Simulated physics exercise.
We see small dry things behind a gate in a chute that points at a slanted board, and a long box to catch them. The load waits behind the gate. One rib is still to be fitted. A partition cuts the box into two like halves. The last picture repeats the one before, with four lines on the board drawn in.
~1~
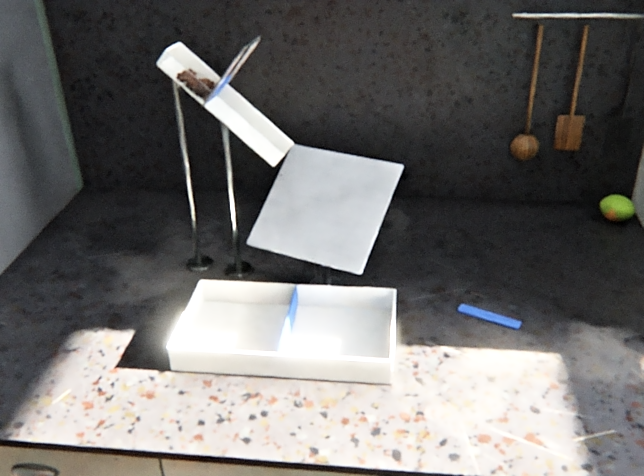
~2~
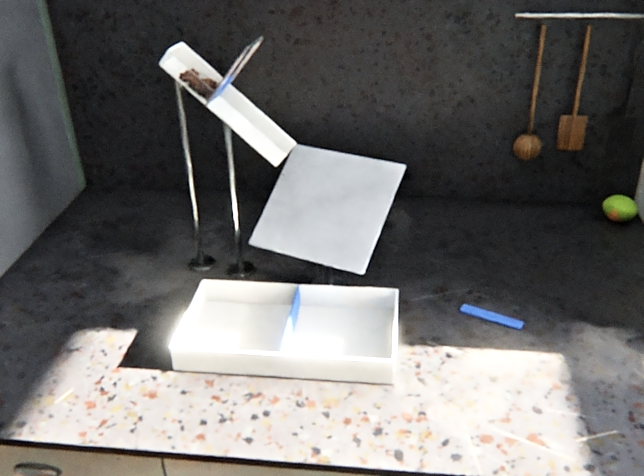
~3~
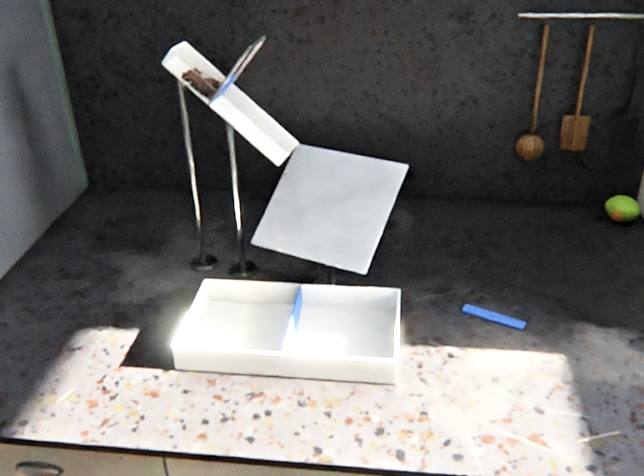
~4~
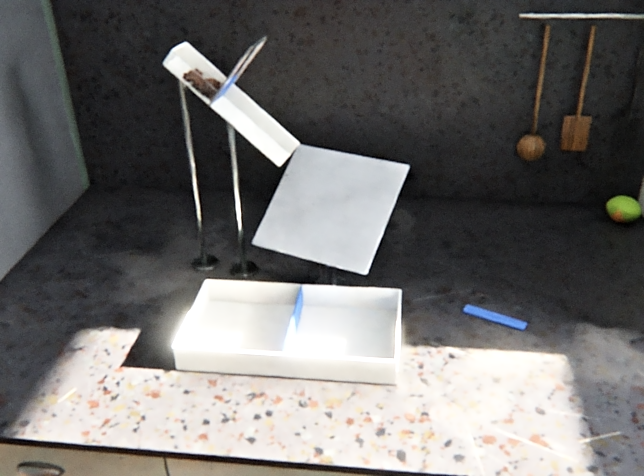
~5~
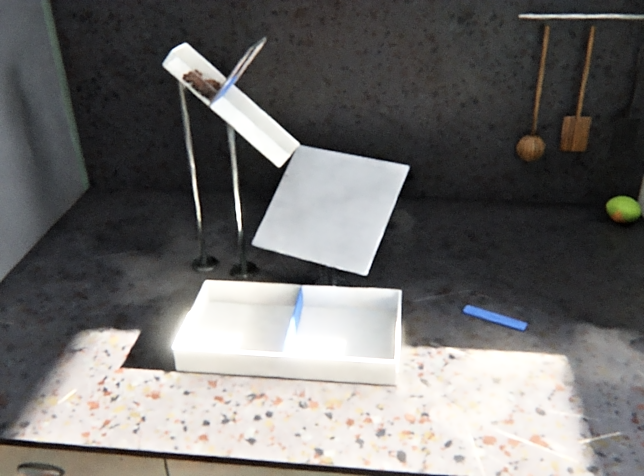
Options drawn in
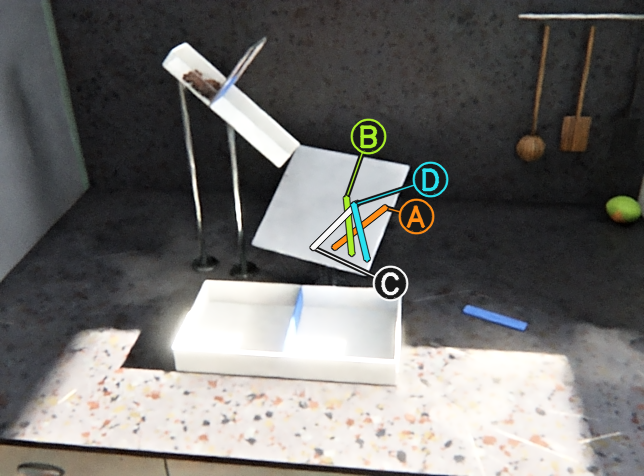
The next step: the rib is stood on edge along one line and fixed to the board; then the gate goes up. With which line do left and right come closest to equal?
Best: A.
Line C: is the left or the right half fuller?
More lands on the left.
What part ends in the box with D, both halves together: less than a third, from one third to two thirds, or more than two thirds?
Line D gives more than two thirds.
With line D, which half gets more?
The right half.
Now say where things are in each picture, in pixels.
Load behind the gate near (201, 86), allspice berries; lip of the chute near (279, 161), sloping fairly steeply, in the first picture.
Middle of the board near (326, 205), tilted fairly steeply; middle of its low edge near (303, 258); of its high edge near (348, 154), in the second picture.
Front corners of the box near (173, 346) and (396, 361); front end of its middle wall near (282, 353); gate still shut near (228, 83), in the third picture.
Middle of the load near (208, 86); lip near (285, 161), in the fourth picture.
Middle of the load near (207, 87); lip near (285, 162), in the fifth picture.
On the marked copy, line A from (385, 207) to (334, 247); line B from (346, 198) to (351, 253); line C from (357, 203) to (313, 247); line D from (353, 204) to (367, 258).
For line A, of what is caught, close to a third in the left half, close to two thirds in the right.
For line B, of what is caught, a small share in the left half, the bulk in the right.
For line C, of what is caught, all but a few in the left half, a small share in the right.
For line D, of what is caught, a small share in the left half, the bulk in the right.
